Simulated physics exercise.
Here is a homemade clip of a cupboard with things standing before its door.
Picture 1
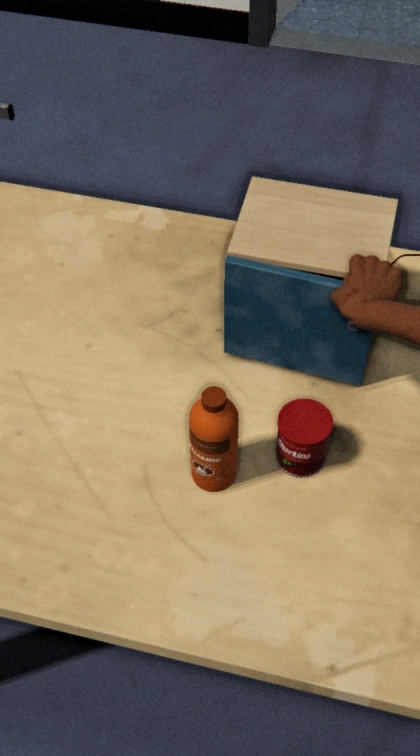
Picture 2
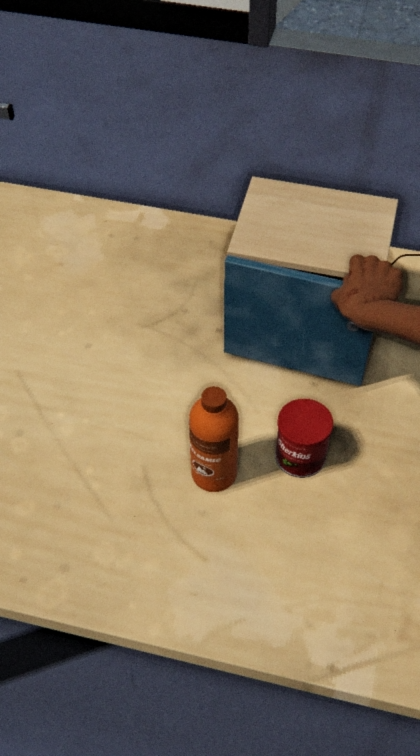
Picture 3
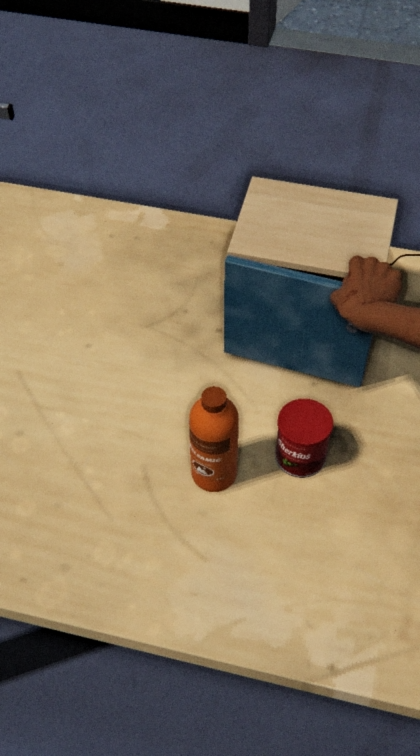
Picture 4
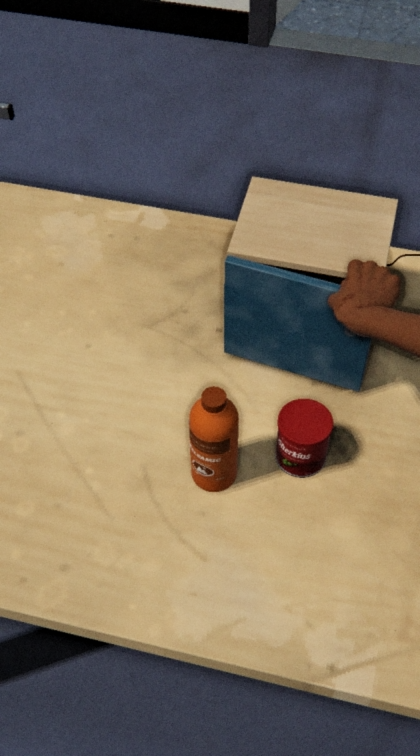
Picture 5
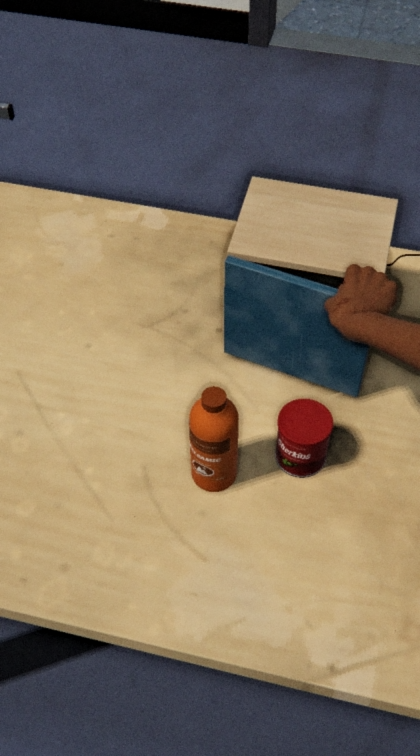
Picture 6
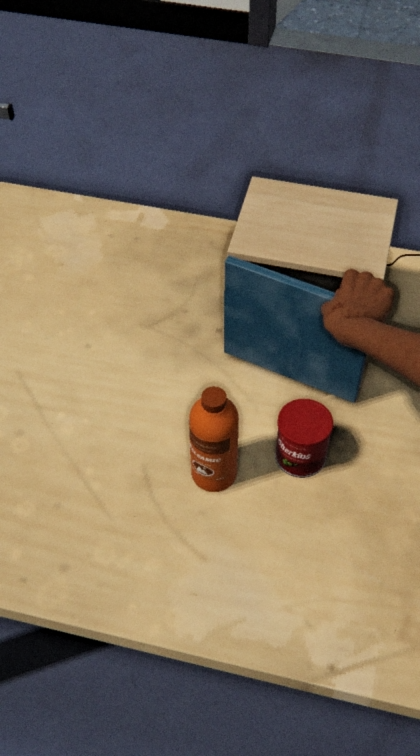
On a pale wooden tabletop, an orange bottle and a red pot stood in front of a small cupboard, while a hand at the right edge of its blue door slowly pulled it slightly open.
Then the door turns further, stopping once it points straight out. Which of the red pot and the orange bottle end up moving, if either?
At the end, the red pot is going to get jostled. The orange bottle is going to get jostled.
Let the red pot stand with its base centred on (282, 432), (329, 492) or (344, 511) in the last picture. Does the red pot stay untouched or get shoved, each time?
Taking the spots in the order given, it takes a hit; goes unhit; goes unhit.
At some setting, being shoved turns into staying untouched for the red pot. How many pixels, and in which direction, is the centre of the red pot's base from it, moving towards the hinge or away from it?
Go down by close to 24 pixels and it flips.
Then, 1.44 s on from there, door 56° open; red pot displaced about its own width near (258, 467); orange bottle moving near (207, 439).
In the end, the red pot is pushed along, near (247, 484); the orange bottle is pushed along, near (161, 439).
